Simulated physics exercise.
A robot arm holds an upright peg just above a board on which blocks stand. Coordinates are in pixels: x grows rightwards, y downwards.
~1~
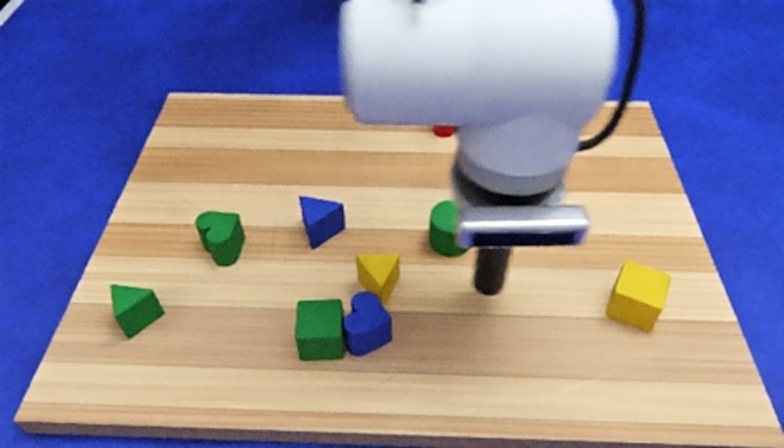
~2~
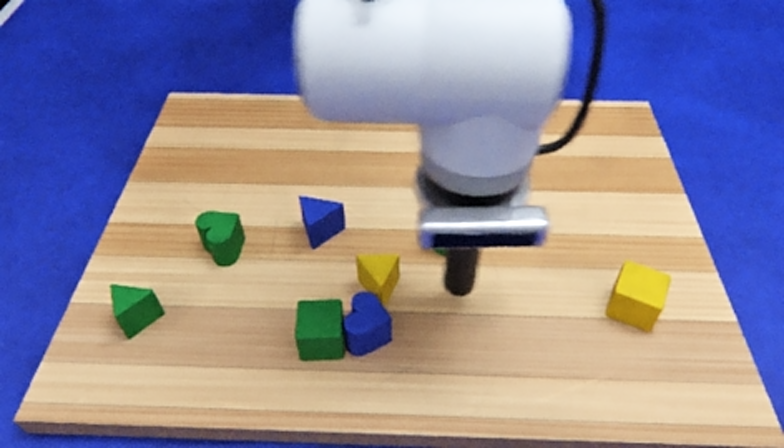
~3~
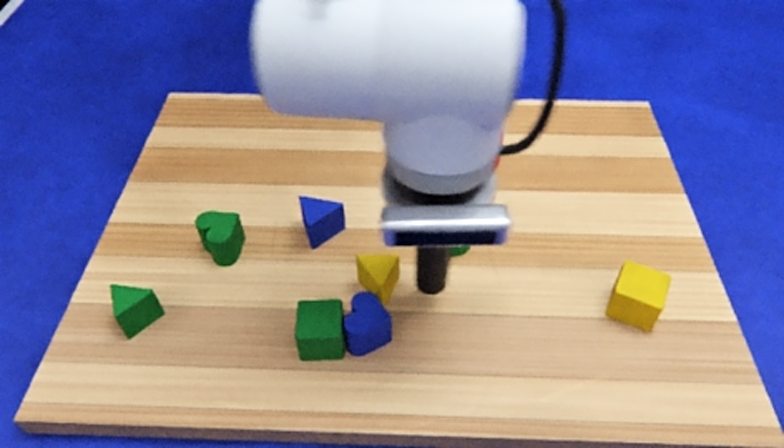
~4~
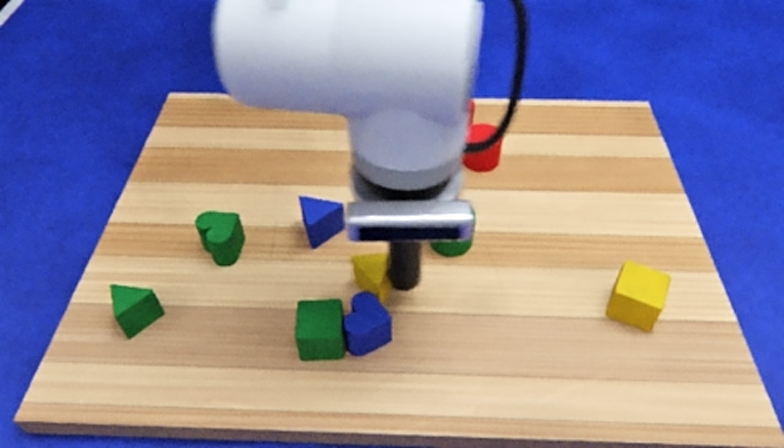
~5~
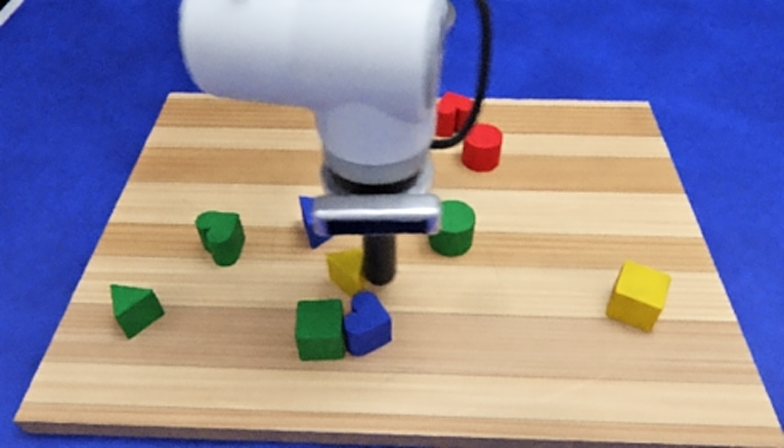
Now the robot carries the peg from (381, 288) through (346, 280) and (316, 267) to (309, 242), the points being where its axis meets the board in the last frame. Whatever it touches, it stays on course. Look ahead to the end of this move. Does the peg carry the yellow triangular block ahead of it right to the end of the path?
The answer is no.
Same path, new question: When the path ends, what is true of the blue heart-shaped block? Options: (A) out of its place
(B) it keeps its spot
I'll go with B - it keeps its spot.
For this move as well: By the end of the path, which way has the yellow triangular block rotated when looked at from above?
The block spins anticlockwise.
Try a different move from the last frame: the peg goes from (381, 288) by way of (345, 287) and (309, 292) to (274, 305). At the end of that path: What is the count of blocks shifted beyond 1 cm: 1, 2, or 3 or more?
There will be one block that moves more than 1 cm.
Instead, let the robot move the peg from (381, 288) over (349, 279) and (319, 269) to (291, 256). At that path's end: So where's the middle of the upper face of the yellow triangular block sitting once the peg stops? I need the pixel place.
It sits at (259, 244).
What follows on the original path. One third of the way, peg at (343, 266); yellow triangular block at (312, 254).
Two thirds of the way, peg at (314, 253); yellow triangular block at (282, 247), turned 25° anticlockwise.
At the end, peg at (307, 228); blue triangular block at (317, 196), turned 45° clockwise; yellow triangular block at (280, 246), turned 30° anticlockwise; blue heart-shaped block still.
